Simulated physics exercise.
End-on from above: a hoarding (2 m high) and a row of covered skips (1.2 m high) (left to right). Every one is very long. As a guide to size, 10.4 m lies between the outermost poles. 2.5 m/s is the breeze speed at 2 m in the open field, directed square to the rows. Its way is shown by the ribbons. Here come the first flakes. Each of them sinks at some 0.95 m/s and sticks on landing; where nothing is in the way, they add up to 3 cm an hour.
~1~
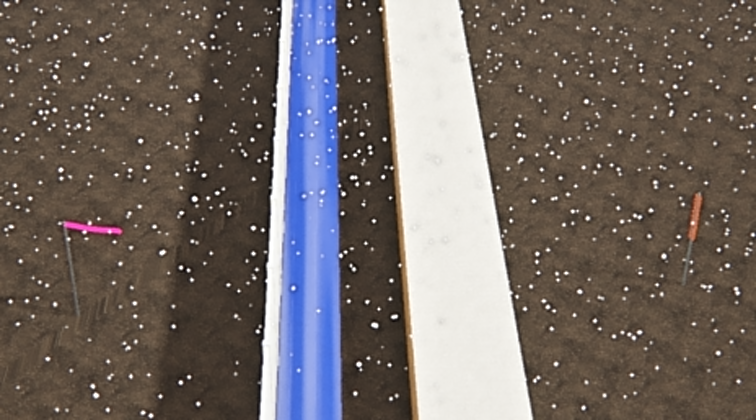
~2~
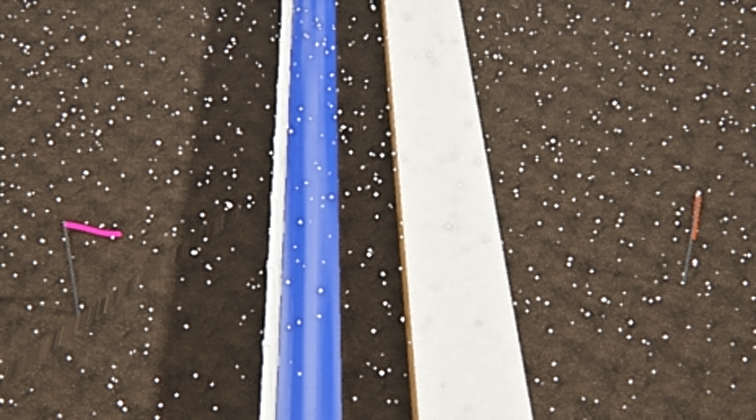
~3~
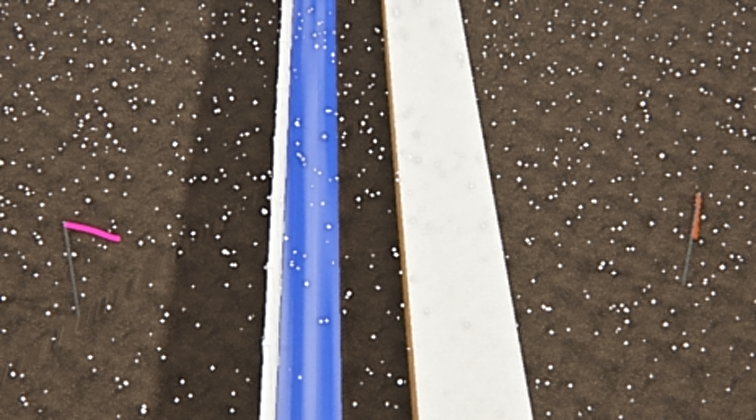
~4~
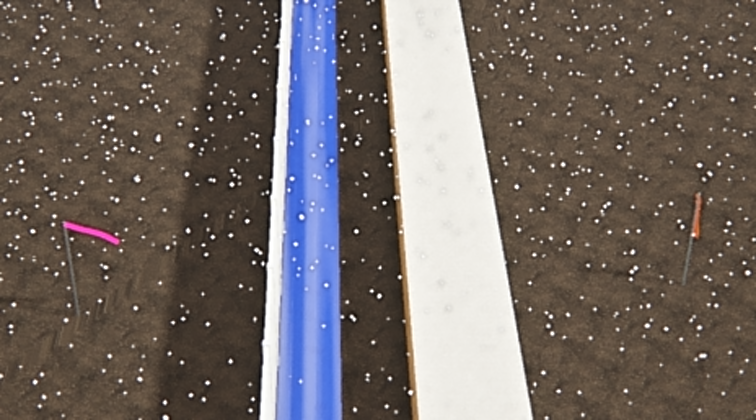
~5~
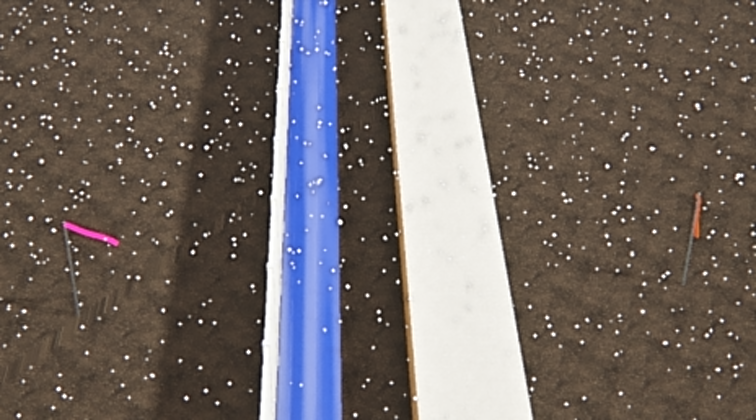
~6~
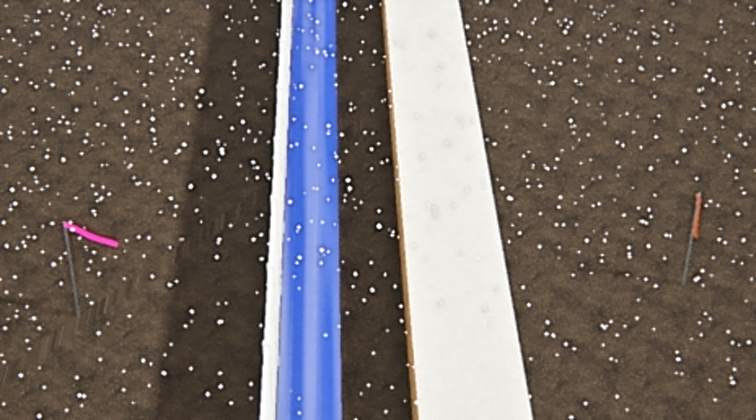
White flakes drift over a blue strip and a white one while a pink ribbon flutters.
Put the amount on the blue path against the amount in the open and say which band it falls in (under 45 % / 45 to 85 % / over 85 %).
It falls at between 45 and 85 % of the amount in the open.
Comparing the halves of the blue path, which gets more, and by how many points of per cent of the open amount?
The right-hand side, by some 30 points.
After 10 minutes open ground has 5 mm and the blue path 3 mm.
After 30 minutes open ground has 15 mm and the blue path 10 mm.
After 60 minutes open ground has 30 mm and the blue path 20 mm, so the blue path has 68 % of the open amount; the left half of it has 51 %, the right half 84 %.
